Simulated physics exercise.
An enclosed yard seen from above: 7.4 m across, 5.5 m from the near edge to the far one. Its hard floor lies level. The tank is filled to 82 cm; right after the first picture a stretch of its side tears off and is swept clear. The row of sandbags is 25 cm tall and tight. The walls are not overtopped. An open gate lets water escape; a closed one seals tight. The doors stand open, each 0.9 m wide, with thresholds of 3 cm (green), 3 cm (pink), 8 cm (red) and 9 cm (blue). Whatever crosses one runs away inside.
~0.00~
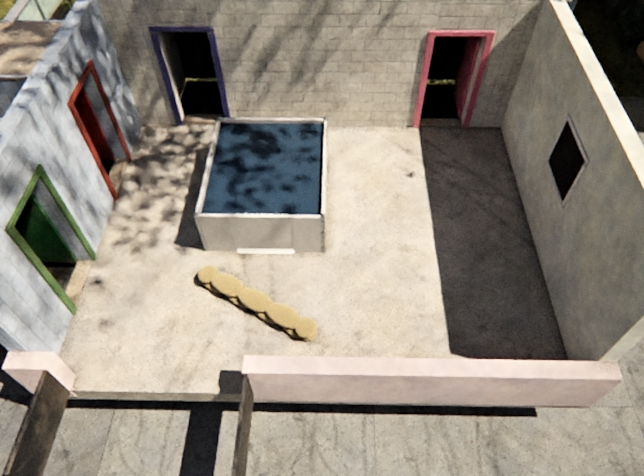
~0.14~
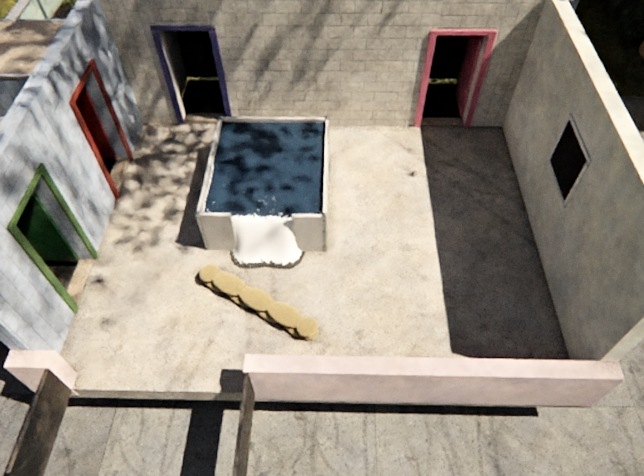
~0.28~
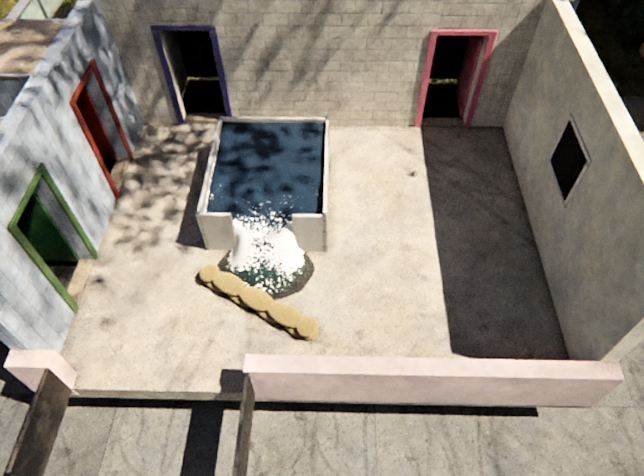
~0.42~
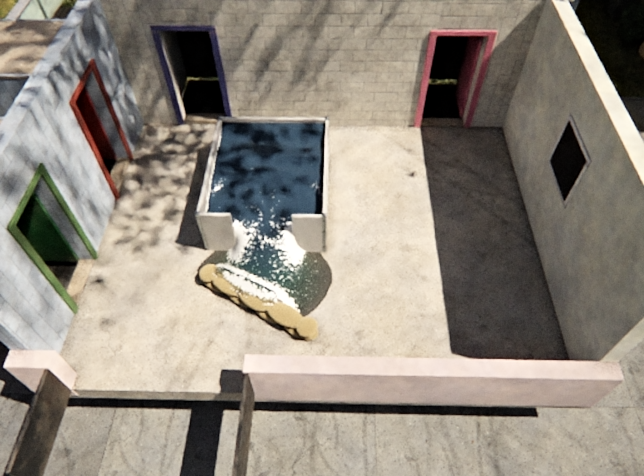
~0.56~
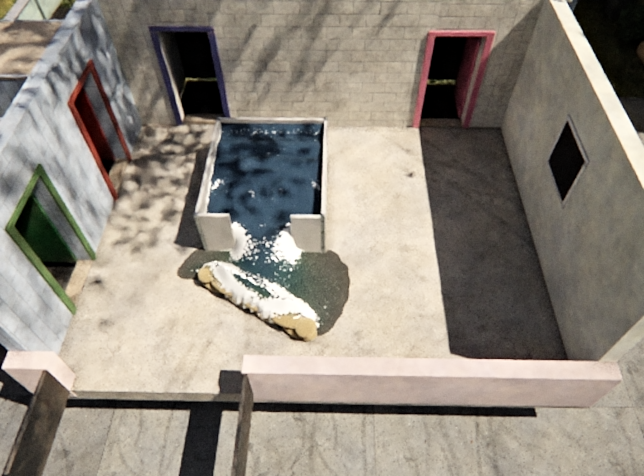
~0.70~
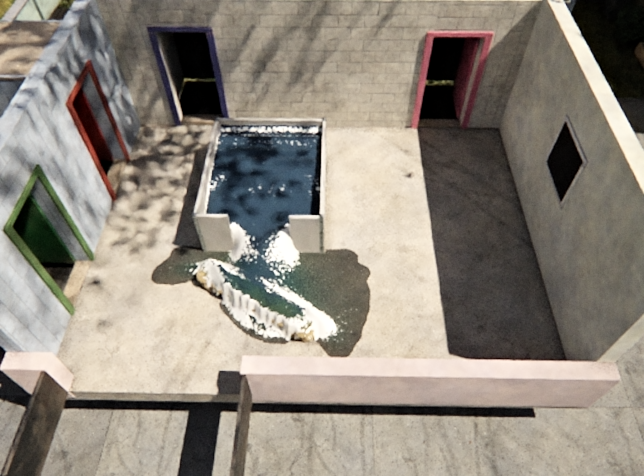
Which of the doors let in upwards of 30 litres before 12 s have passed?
Door by door: At the green door it passes the limit; at the pink door it exceeds the limit; at the red door it keeps below the limit; at the blue door it keeps below the limit.
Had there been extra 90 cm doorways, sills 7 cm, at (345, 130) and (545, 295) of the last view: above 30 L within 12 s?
In turn: Under, above.
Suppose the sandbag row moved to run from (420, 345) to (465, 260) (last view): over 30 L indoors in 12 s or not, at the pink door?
Against that limit: Pink above.
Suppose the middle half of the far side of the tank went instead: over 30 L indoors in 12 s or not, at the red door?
Against that limit: Red above.
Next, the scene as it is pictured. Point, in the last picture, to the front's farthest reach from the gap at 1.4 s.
Around (496, 382).
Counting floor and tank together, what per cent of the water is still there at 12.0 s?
Roughly 74 in a hundred.
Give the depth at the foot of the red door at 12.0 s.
Some 10.0 cm.
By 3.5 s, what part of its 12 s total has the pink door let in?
Some 0 per cent by then.
After 1.4 s water covers 30 % of the floor and is deepest (56 cm) near (251, 291); green door 2 cm at the sill, 0 L in, pink door not reached, red door not reached, blue door not reached.
After 2.2 s water covers 45 % of the floor and is deepest (48 cm) near (251, 291); green door 8 cm at the sill, 3 L in, pink door not reached, red door not reached, blue door not reached.
After 3.5 s water covers 55 % of the floor and is deepest (38 cm) near (251, 291); green door 7 cm at the sill, 21 L in, pink door not reached, red door 5 cm at the sill, 0 L in, blue door not reached.
After 7.0 s water covers 90 % of the floor and is deepest (20 cm) near (251, 291); green door 7 cm at the sill, 71 L in, pink door 13 cm at the sill, 136 L in, red door 4 cm at the sill, 0 L in, blue door 5 cm at the sill, 0 L in.
After 12.0 s water covers 95 % of the floor and is deepest (13 cm) near (332, 128); green door 7 cm at the sill, 101 L in, pink door 10 cm at the sill, 310 L in, red door 10 cm at the sill, 6 L in, blue door 8 cm at the sill, 3 L in.
